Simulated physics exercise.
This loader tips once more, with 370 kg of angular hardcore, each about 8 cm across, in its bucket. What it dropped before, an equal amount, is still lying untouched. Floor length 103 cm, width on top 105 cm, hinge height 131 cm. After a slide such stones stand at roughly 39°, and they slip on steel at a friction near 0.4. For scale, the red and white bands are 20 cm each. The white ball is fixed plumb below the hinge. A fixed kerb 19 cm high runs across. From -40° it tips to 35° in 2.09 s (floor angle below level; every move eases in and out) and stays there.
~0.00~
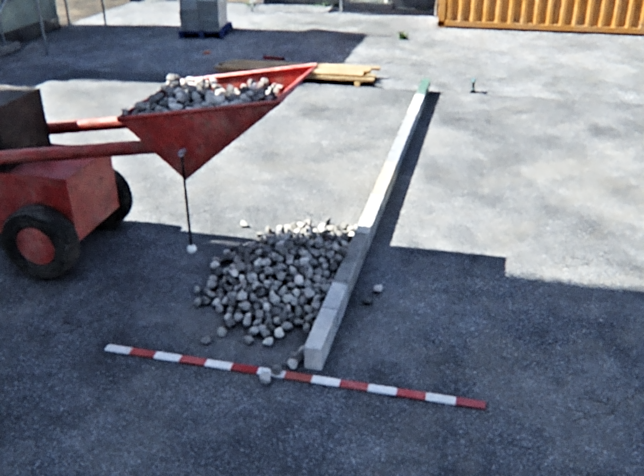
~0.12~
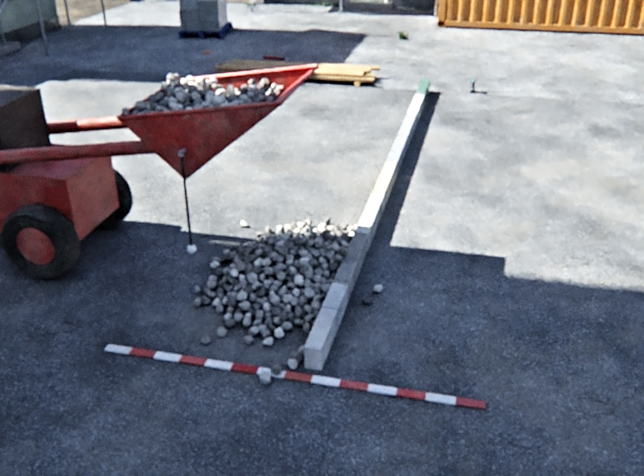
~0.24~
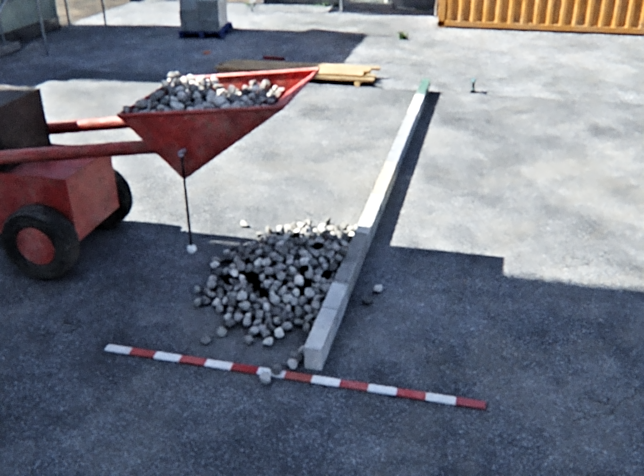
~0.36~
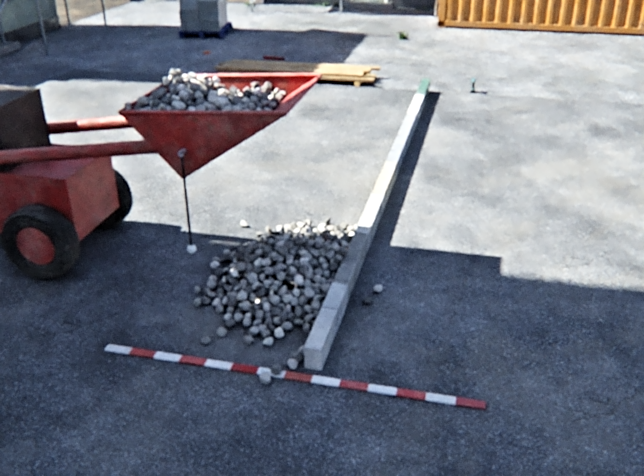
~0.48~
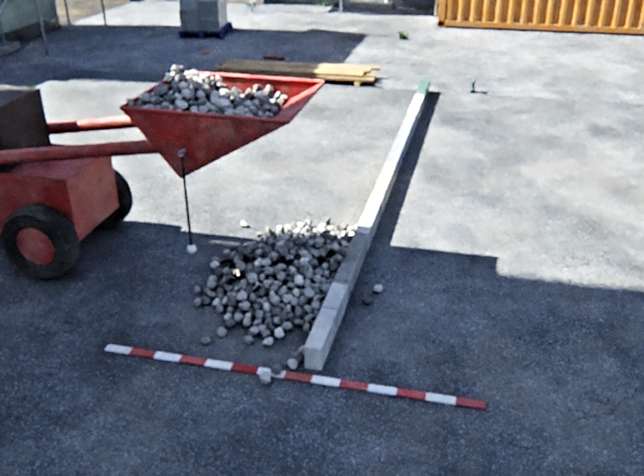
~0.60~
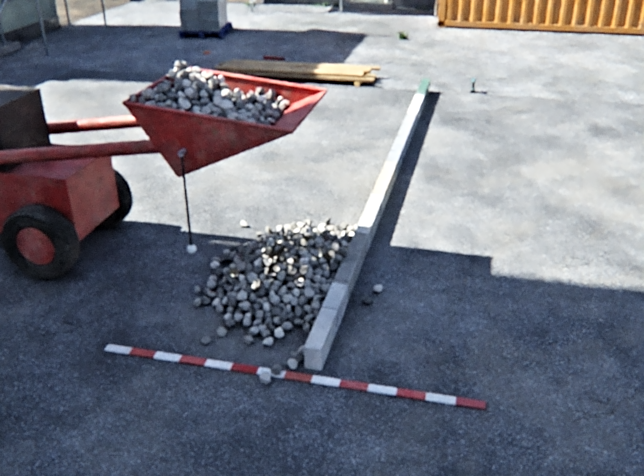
In this clip, a red loader at left slowly tilts its stone-filled bucket forward, the right-hand lip lowering and the stones shifting slightly inside, while a pile of stones lies still beside a pale kerb and red-and-white pole.
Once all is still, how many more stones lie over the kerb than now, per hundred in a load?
Close to 29 parts in a hundred.
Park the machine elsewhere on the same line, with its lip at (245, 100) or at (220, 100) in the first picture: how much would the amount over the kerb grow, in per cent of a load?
About 5 and 0 per cent.
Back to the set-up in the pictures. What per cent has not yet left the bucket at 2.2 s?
About 65 per cent.
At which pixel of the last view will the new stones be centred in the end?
Their middle is at about (332, 260).
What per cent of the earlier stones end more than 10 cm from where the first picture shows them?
Roughly 0 per cent of them.
After 1.6 s the floor is at 23°; in per cent of one load, 100 in the bucket, 100 on this side of the kerb; the foremost stones are at (345, 281).
After 2.2 s the floor is at 35°; in per cent of one load, 65 in the bucket, 134 on this side of the kerb; the foremost stones are at (349, 258).
After 2.5 s the floor is at 35°; in per cent of one load, 25 in the bucket, 166 on this side of the kerb, 9 over the kerb; the foremost stones are at (402, 287).
After 5.2 s the floor is at 35°; in per cent of one load, 0 in the bucket, 171 on this side of the kerb, 29 over the kerb; the foremost stones are at (479, 295). Net gain over the kerb, 29.
